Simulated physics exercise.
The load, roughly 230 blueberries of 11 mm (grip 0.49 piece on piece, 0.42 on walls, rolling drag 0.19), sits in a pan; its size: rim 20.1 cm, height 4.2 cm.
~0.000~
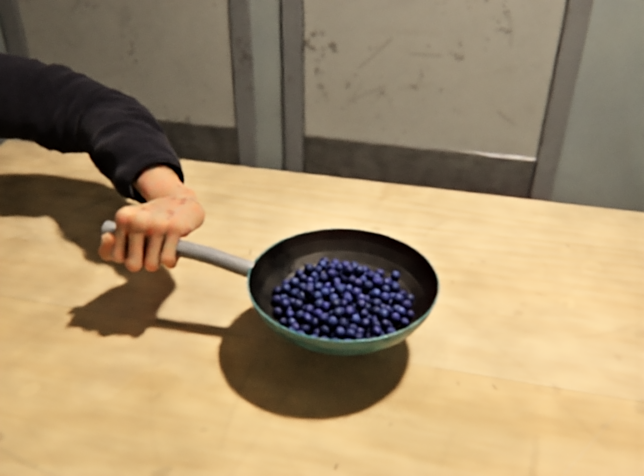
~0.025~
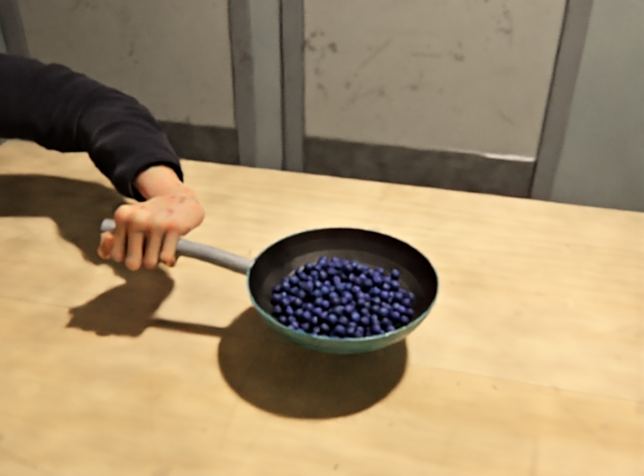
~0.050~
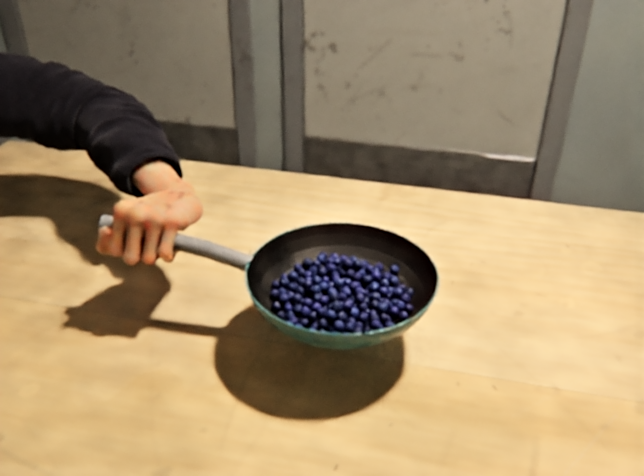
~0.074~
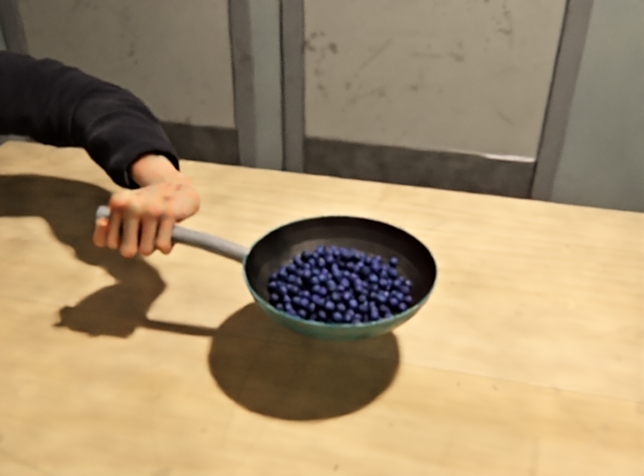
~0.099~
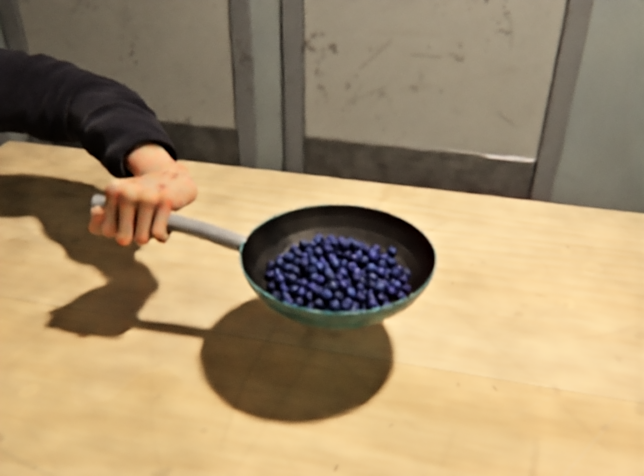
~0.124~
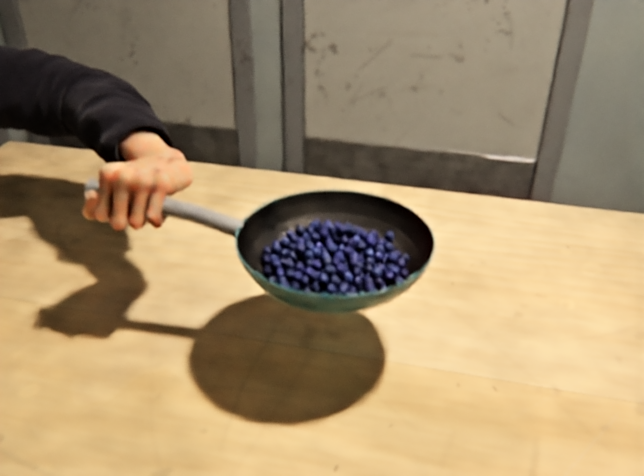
At first, a hand in a dark sleeve grips the handle of a pan of blueberries just above a light wooden table, barely moving. Then the hand lifts the level pan smoothly upward, drifting slightly left, while its shadow slides left across the tabletop and the berries stay heaped together inside.
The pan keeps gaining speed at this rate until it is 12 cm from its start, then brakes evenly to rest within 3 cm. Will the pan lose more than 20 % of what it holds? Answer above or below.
Share that leaves it, set against 20 %: Below.
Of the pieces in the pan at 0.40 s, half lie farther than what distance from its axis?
About 5.5 cm.
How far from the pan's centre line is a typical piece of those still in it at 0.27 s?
About 5.0 cm.
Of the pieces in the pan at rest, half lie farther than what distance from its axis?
Some 5.5 cm.
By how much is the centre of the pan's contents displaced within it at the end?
About 3.5 cm.
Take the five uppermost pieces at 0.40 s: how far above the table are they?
Roughly 25 cm.
Then, at 0.27 s, pan 100 %; middle of the pieces not yet landed near (304, 138).
Then, at 0.40 s, pan 95 %; middle of the pieces not yet landed near (277, 159).
Then, at 0.51 s, pan 95 %; middle of the pieces not yet landed near (281, 171).
After 0.62 s, pan 95 %; middle of the pieces not yet landed near (284, 171).
At rest (0.9 s), pan 95 %.
